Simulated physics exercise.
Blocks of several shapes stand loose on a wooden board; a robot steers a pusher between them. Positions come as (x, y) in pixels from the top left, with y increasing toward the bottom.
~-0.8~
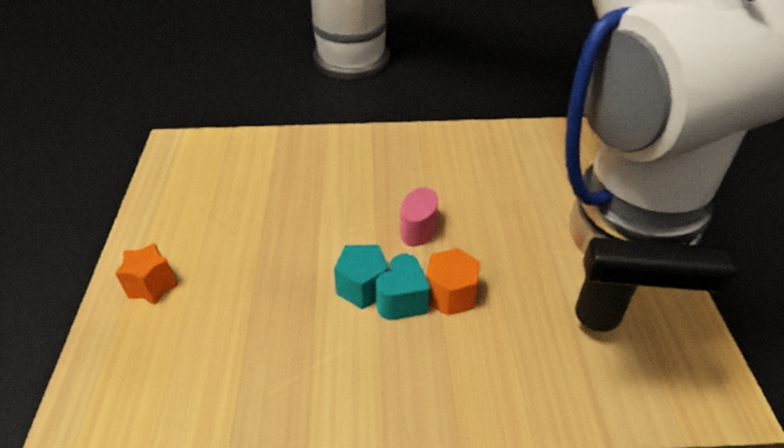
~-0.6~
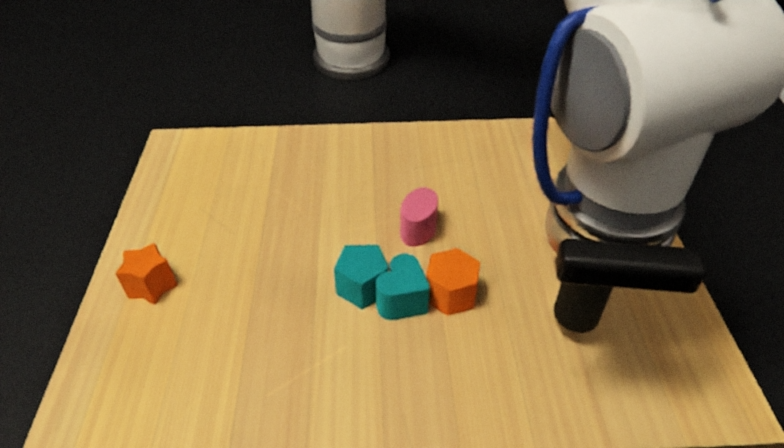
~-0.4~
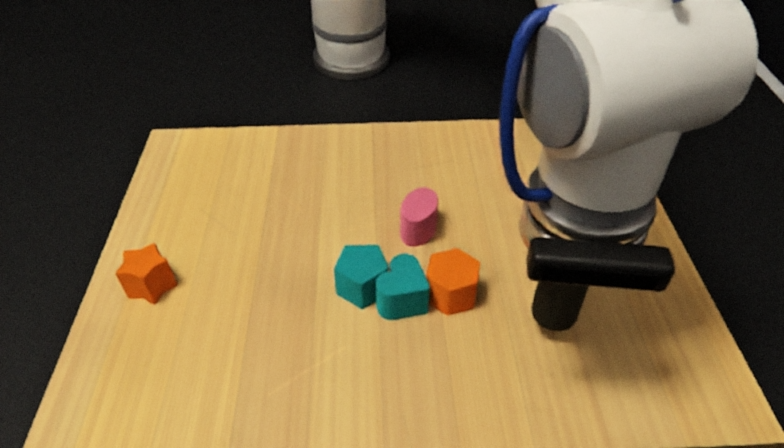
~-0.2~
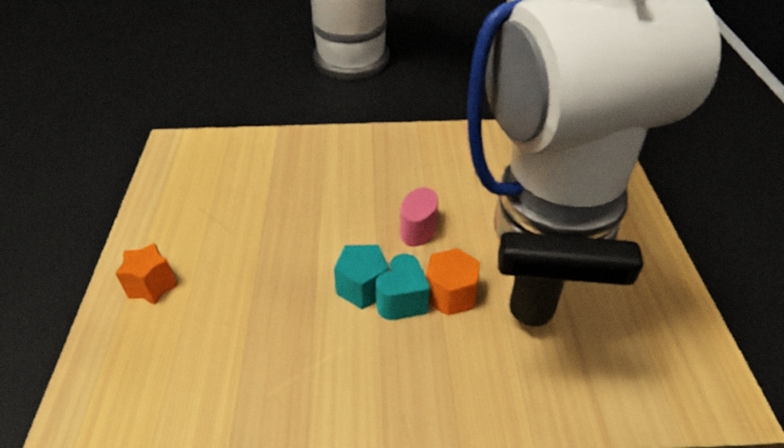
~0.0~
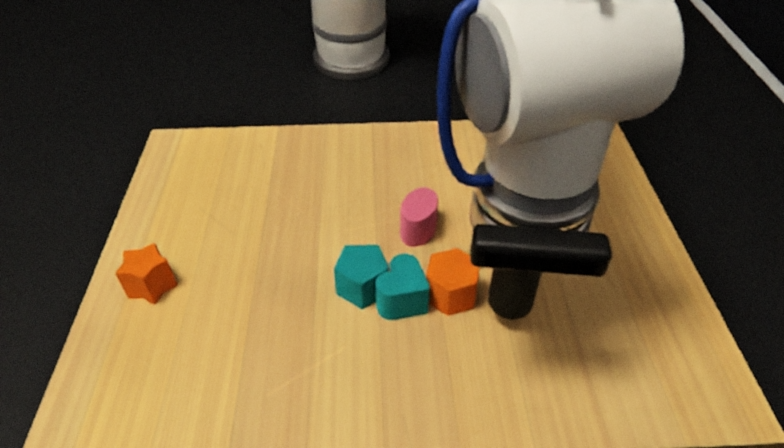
On a wooden board, a robot arm moves a black pusher left toward an orange hexagonal block beside still turquoise blocks.
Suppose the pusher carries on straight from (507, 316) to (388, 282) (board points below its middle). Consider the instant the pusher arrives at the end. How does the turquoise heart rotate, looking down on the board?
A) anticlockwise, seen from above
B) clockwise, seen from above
Letter A.
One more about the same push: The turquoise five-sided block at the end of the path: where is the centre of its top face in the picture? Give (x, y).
It should be at about (323, 259).
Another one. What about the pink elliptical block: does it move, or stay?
Shifted.
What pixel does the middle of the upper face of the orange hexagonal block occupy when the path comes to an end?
The orange hexagonal block ends near (390, 223).
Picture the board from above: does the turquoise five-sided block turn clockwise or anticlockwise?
The sense of turning is clockwise.
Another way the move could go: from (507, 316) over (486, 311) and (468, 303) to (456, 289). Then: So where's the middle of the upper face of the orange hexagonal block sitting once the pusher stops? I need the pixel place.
Top centre: (423, 240).
What follows on the original path. One third of the way, pusher (466, 292); turquoise five-sided block (355, 261); turquoise heart (395, 275); orange hexagonal block (433, 253), turned 25° clockwise.
Two thirds of the way, pusher (426, 281); turquoise five-sided block (348, 261), turned 15° clockwise; turquoise heart (385, 279); pink elliptical block (419, 199); orange hexagonal block (411, 236), turned 55° clockwise.
At the end, pusher (388, 270); turquoise five-sided block (323, 259), turned 55° clockwise; turquoise heart (361, 284), turned 25° anticlockwise; pink elliptical block (419, 194), turned 20° clockwise; orange hexagonal block (390, 223), turned 90° clockwise.
